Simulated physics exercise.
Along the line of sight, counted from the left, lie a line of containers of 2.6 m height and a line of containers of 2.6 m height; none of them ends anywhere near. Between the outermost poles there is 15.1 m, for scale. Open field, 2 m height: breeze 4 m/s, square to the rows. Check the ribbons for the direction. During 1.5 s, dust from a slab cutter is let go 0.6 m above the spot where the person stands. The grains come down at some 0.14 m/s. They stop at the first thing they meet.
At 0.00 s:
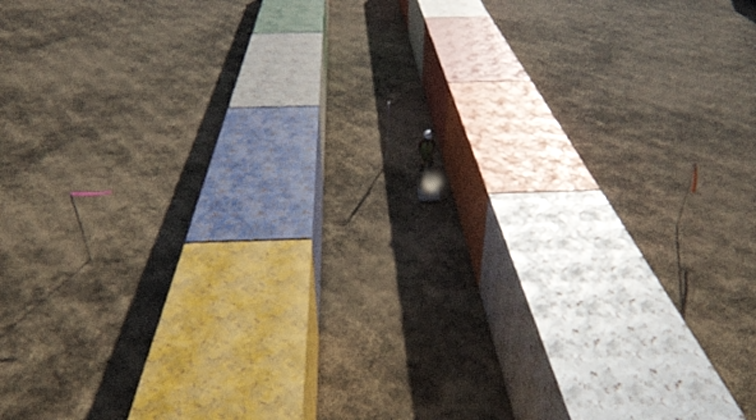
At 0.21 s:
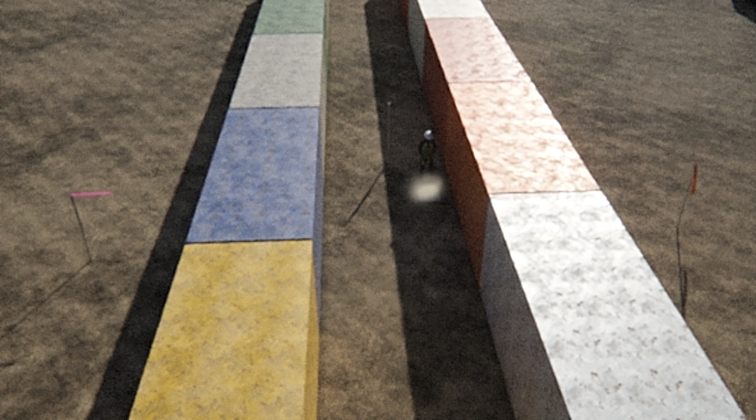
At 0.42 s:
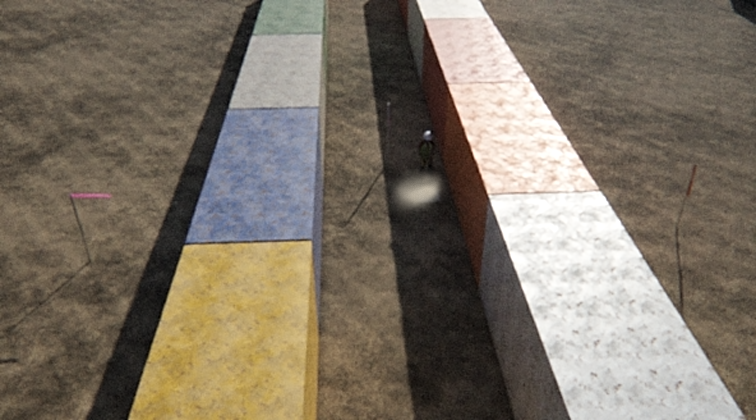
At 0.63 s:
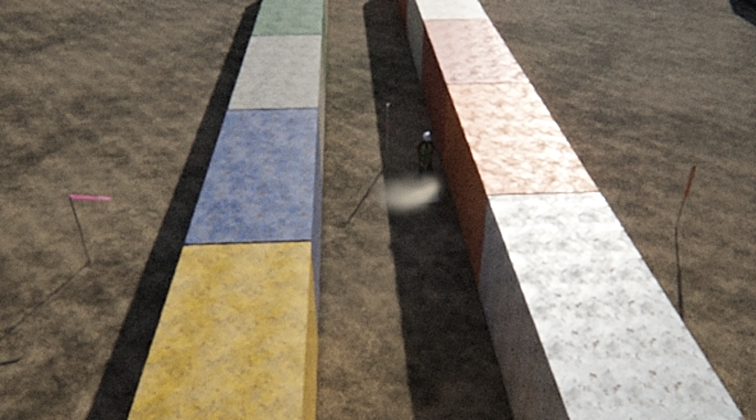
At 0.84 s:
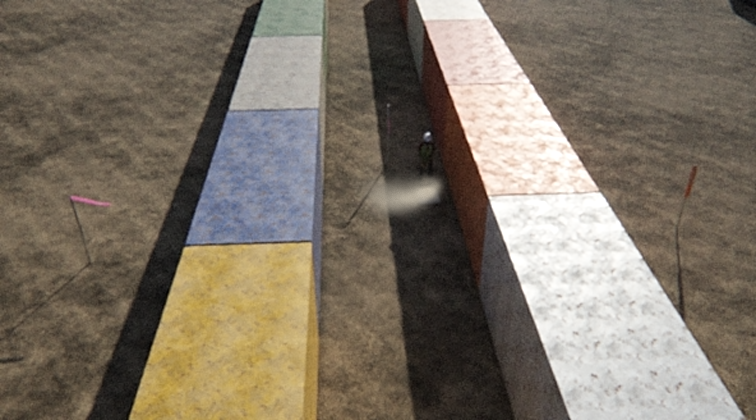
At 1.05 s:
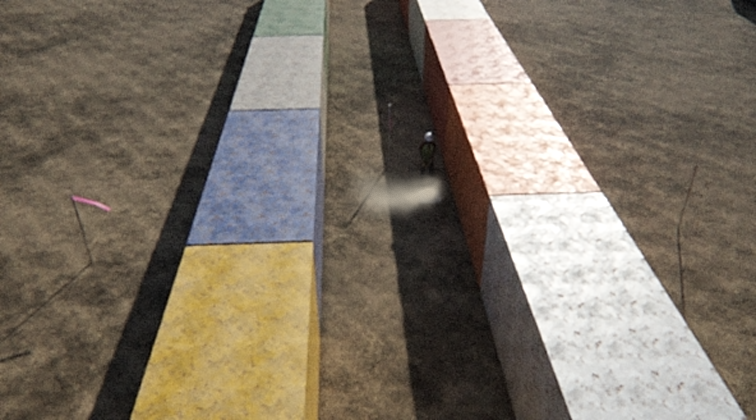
Pale dust puffing out beside a small figure between two rows of coloured containers, spreading leftward as a pink ribbon flutters.
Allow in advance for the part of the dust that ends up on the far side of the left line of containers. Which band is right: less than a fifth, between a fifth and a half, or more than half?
Less than a fifth.
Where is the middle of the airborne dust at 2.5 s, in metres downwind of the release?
2.5 metres.
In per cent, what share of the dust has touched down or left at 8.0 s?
Roughly 60 %.
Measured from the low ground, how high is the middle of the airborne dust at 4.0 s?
The middle sits around 2.6 m above the low ground.
After 2.5 s, 26 % is no longer flying here, and 0 % is beyond the left line of containers; the middle of what still flies is 0.9 m above the low ground, near (349, 179).
After 4.0 s, 37 % is no longer flying here, and 0 % is beyond the left line of containers; the middle of what still flies is 2.5 m above the low ground, near (349, 124).
After 8.0 s, 59 % is no longer flying here, and 0 % is beyond the left line of containers; the middle of what still flies is 2.3 m above the low ground, near (431, 130).
After 20.0 s, 89 % is no longer flying here, and 0 % is beyond the left line of containers.
After 45.0 s, 100 % is no longer flying here, and 0 % is beyond the left line of containers.
